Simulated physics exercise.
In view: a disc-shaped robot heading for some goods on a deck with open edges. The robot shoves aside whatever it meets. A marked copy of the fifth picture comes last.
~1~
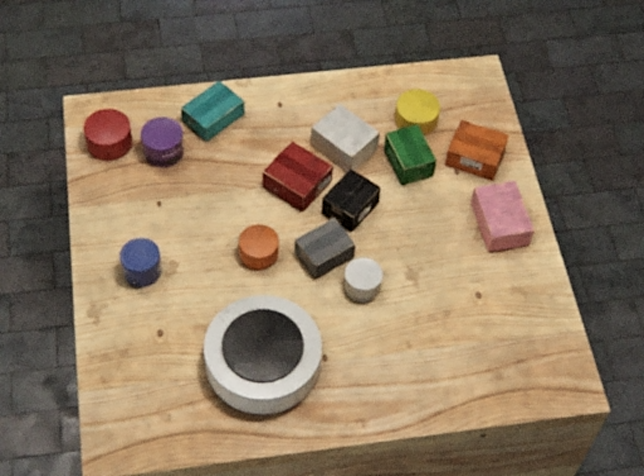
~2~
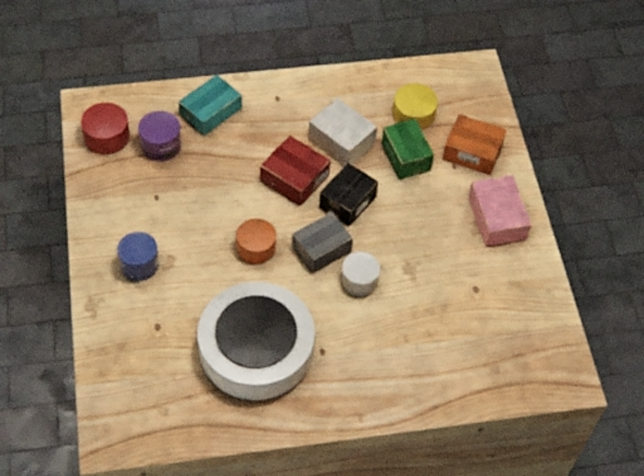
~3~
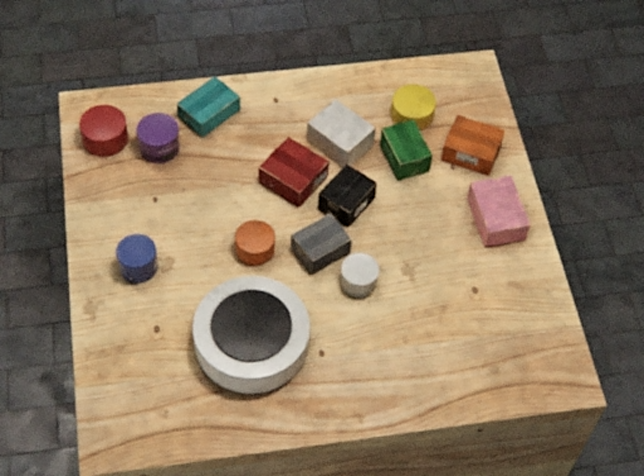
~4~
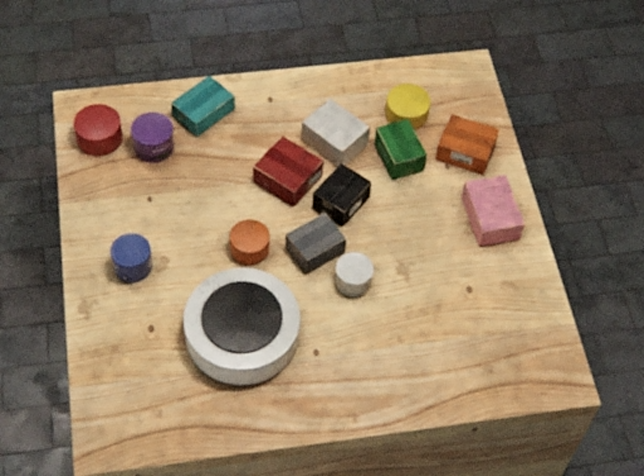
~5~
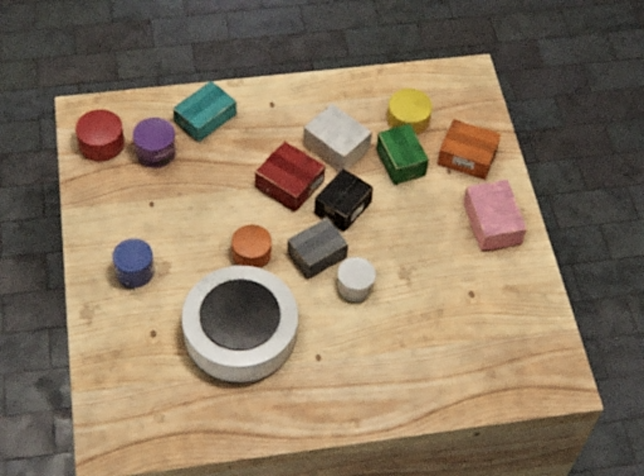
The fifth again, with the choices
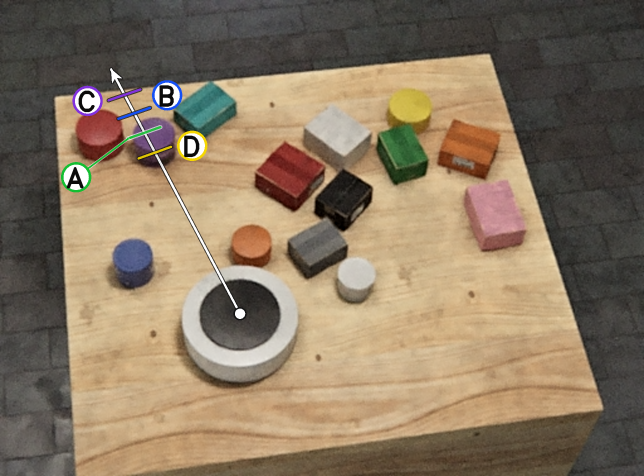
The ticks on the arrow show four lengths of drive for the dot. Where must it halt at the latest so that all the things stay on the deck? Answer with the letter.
It should halt at A.
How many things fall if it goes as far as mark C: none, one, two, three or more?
In all, two.
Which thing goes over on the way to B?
It is the purple pail.
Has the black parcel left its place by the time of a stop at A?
By then, no.
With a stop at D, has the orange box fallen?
No.
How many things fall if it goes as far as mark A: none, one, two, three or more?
The count is none.
On the marked copy, A at (144, 133); B at (134, 114); C at (125, 95); D at (155, 153); the arrow from (240, 314) to (111, 69); the white dot at (240, 314).
Taking A. A third of the way, robot (204, 254); blue pail (129, 261); orange canister (256, 212).
Two thirds of the way, robot (170, 190); blue pail (123, 260); purple pail (152, 135).
When it is over, robot (146, 143); purple pail (136, 90); red canister (80, 120); nothing has fallen.
As for the rest, B drops the purple pail; C drops the purple pail and red canister; D is safe but short.
